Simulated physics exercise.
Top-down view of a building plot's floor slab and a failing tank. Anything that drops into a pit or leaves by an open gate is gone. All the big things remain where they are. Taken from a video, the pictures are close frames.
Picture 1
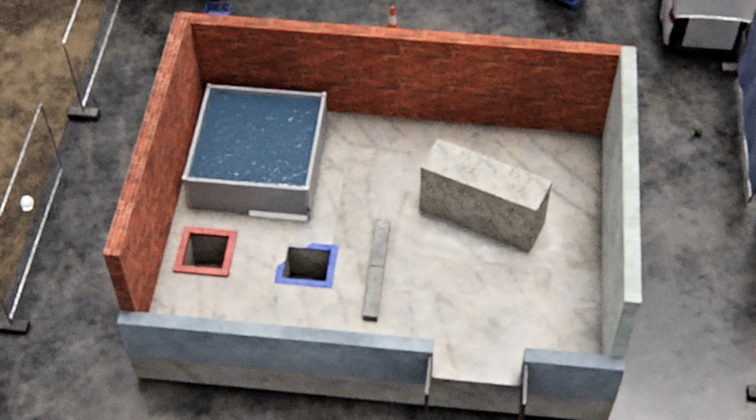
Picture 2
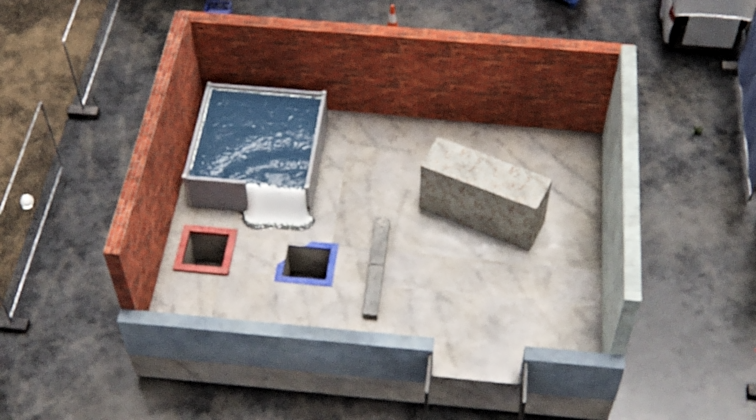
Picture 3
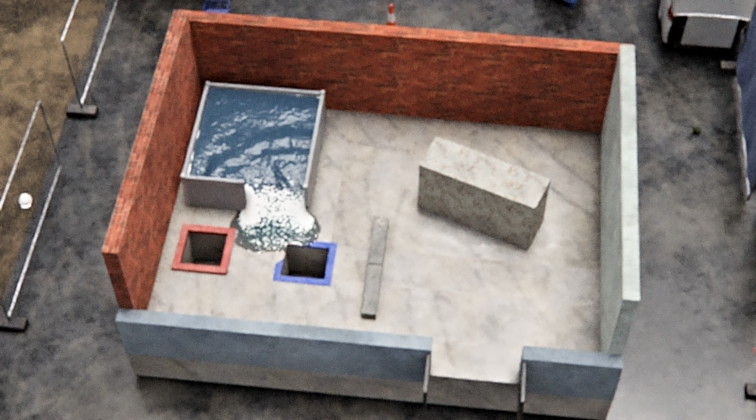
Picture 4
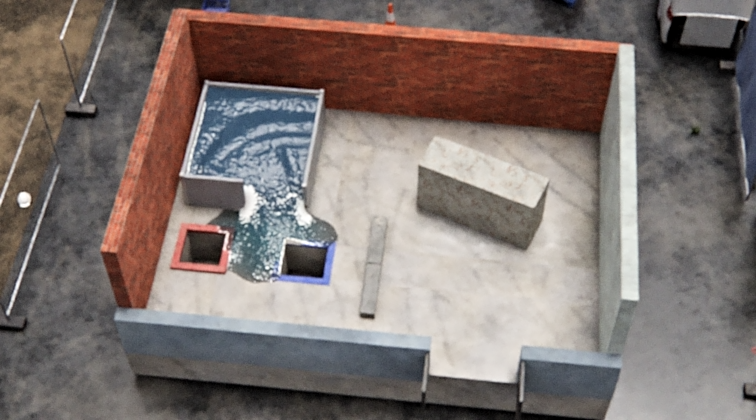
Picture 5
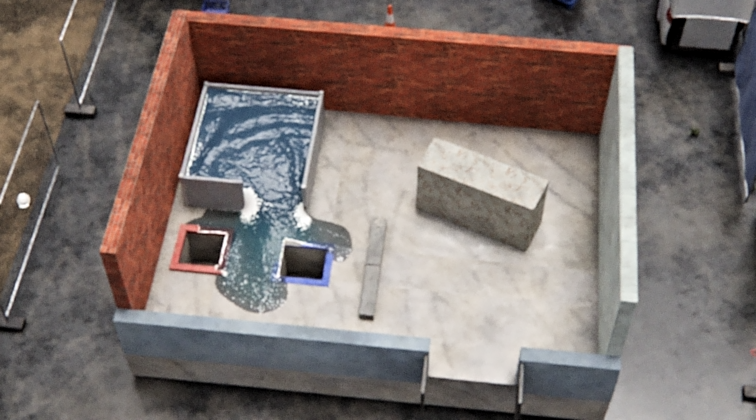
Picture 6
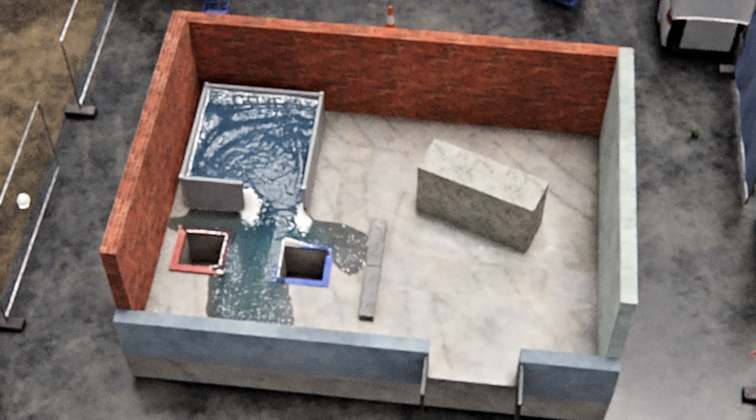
Water pours from the tank's front and spreads around two square holes across the floor.
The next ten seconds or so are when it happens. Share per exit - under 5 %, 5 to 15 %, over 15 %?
The gate swallows below five per cent; the blue pit swallows beyond fifteen per cent; the red pit swallows five to fifteen per cent.
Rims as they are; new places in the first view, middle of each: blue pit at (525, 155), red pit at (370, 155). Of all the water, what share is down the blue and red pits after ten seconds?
Roughly: Blue pit 6 %, red pit 0 %.
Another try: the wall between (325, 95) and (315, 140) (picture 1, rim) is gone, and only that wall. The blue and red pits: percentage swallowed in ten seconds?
Blue takes 2 in a hundred, red takes 0 in a hundred.
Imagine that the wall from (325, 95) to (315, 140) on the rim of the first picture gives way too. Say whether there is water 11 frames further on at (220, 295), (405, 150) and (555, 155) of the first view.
Unsoaked, then soaked, then soaked.
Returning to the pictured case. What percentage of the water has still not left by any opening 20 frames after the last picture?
It comes to roughly 70 per cent.
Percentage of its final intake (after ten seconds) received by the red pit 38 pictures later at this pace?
My guess is about 85 %.
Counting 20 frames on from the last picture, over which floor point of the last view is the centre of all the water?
The water's centre sits above (263, 220).
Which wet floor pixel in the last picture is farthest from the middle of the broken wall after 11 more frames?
About (448, 366).
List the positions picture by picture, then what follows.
The first picture shows the water tank at (257, 139) is whole and still.
In the second picture, water pours out at (278, 201) and has run to (308, 225).
In the third picture, water pours out at (276, 203) and has run to (240, 241).
In the fourth picture, the front is at (249, 277), out from the gap at (275, 203).
In the fifth picture, the front is at (267, 308), out from the gap at (275, 204).
In the sixth picture, the front is at a hidden place, out from the gap at (275, 204).
A moment on, water covers 20 % of the floor; the gate 0 %, the blue pit 10 %, the red pit 1 %.
Next, water covers 25 % of the floor; the gate 0 %, the blue pit 18 %, the red pit 1 %.
Then, water covers 40 % of the floor; the gate 0 %, the blue pit 26 %, the red pit 3 %.
Later, water covers 55 % of the floor; the gate 1 %, the blue pit 36 %, the red pit 6 %.
In the end, water covers 75 % of the floor; the gate 3 %, the blue pit 45 %, the red pit 7 %.
